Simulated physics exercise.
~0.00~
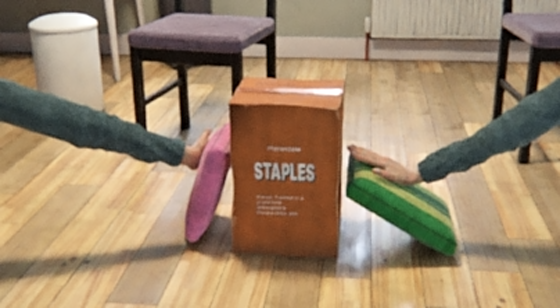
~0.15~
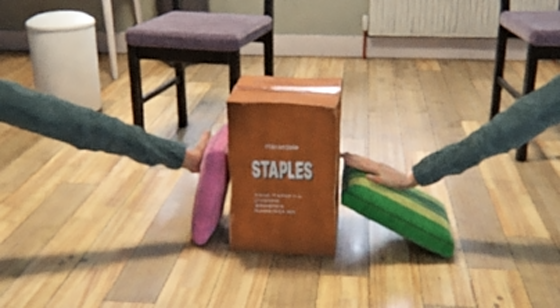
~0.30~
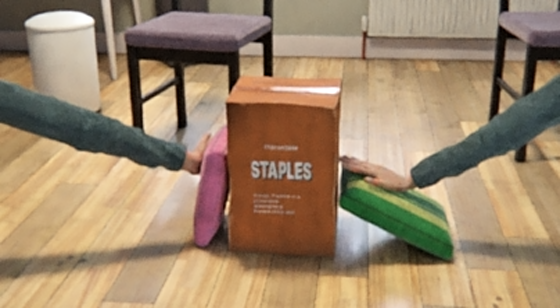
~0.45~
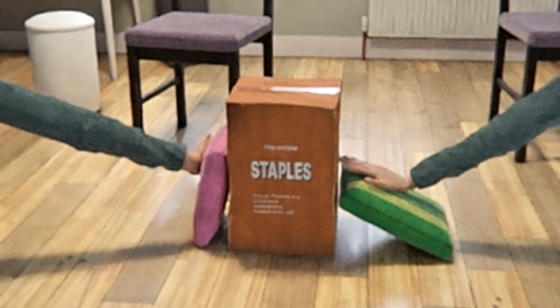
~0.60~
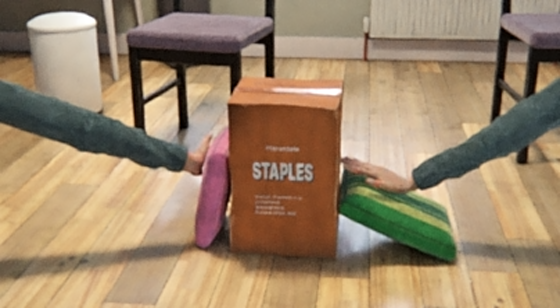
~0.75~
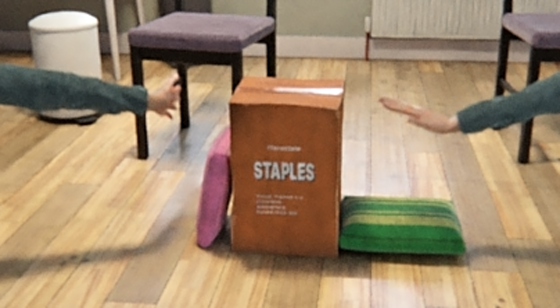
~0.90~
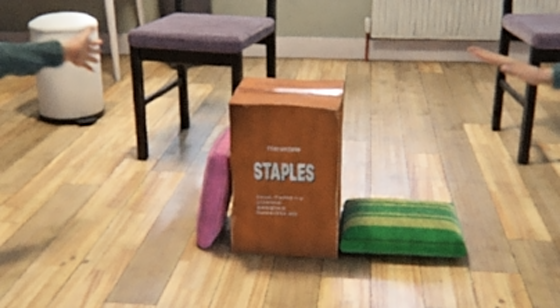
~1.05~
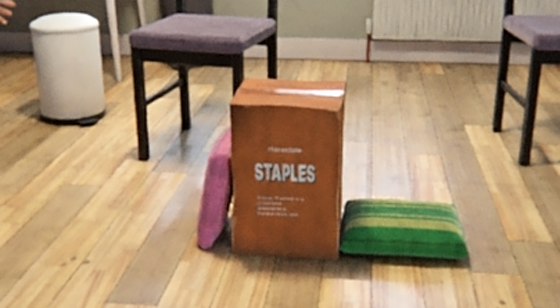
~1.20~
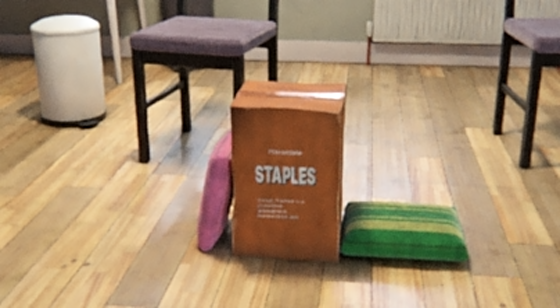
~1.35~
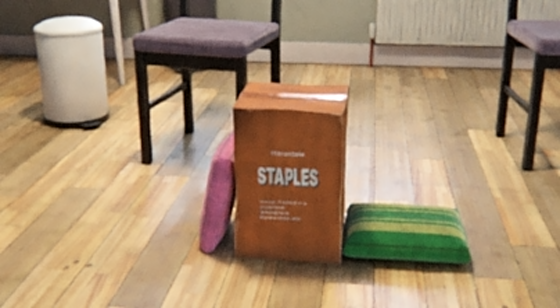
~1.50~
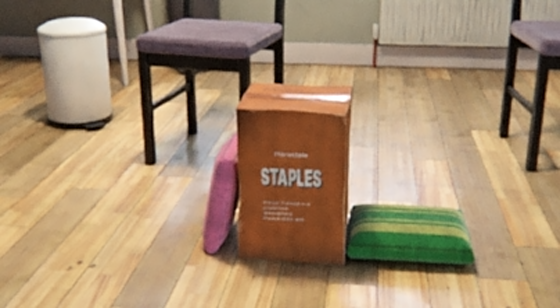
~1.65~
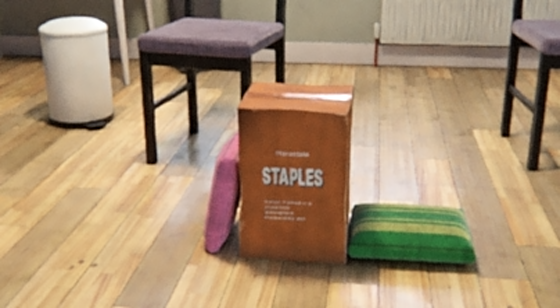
On a wooden floor, hands release two cushions; pink stays leaning, green drops flat.
